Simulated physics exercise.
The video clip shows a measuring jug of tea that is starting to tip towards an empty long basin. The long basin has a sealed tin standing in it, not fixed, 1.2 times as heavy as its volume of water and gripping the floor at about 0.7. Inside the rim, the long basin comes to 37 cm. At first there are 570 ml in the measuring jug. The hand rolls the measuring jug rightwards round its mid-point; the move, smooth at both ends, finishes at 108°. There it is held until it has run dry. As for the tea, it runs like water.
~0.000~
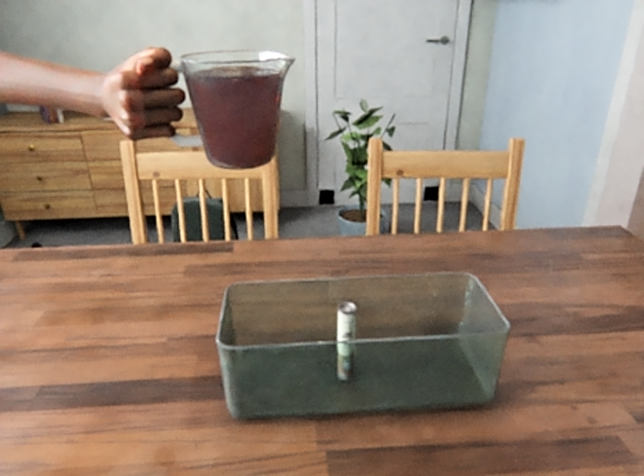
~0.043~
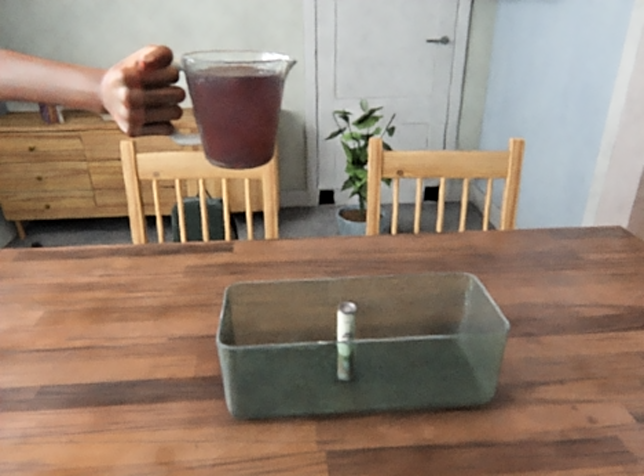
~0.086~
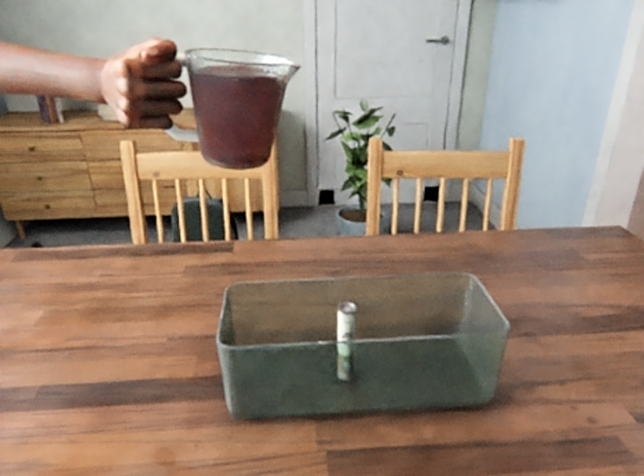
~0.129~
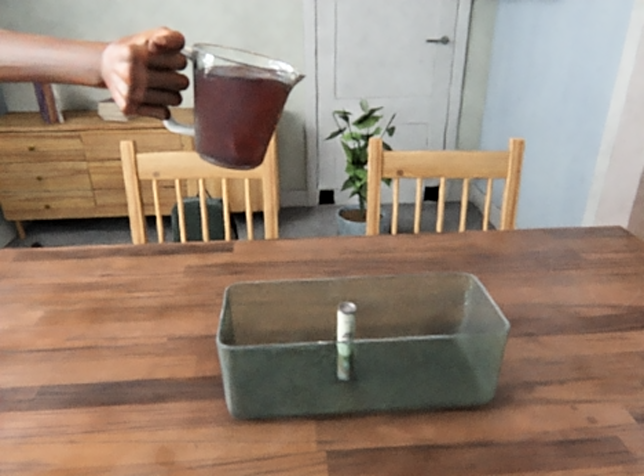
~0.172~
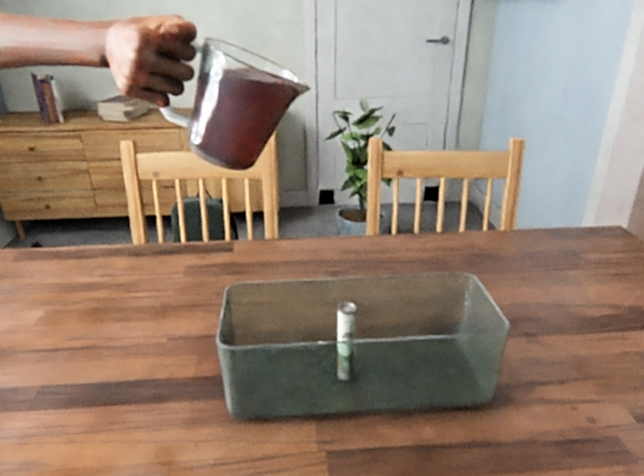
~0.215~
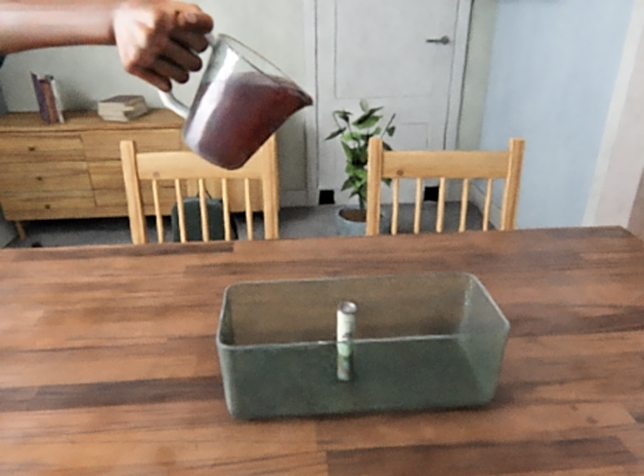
On a wooden table in a room with two chairs, a clear long basin stands empty except for a small upright tin, while a hand holds a glass jug of dark reddish tea above it to the left. The hand tilts the jug rightwards, slowly then faster, until the tea reaches the spout.
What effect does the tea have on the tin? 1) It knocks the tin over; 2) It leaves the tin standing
(2) It leaves the tin standing.
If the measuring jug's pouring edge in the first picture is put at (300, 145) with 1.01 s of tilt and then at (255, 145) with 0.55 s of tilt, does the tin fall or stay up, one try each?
Run one: It tumbles. Run two: It tumbles.
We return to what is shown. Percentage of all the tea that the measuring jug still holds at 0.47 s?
Around 42 percent.
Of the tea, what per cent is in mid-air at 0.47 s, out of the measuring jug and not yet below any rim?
It comes to about 52 percent.
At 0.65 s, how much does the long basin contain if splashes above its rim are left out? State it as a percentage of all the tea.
64 per cent or thereabouts.
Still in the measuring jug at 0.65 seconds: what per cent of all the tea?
About 5 % is still there.
By 0.47 s the tilt is 102° and 42 per cent is still to pour; the tin stands where it began.
By 0.65 s the tilt is 108° and 5 per cent is still to pour; the tin stands where it began.
By 0.84 s the tilt is 108° and 0 per cent is still to pour; the tin stands where it began.
By 1.05 s the tilt is 108° and 0 per cent is still to pour; the tin stands where it began.
At rest the tin stands where it began.
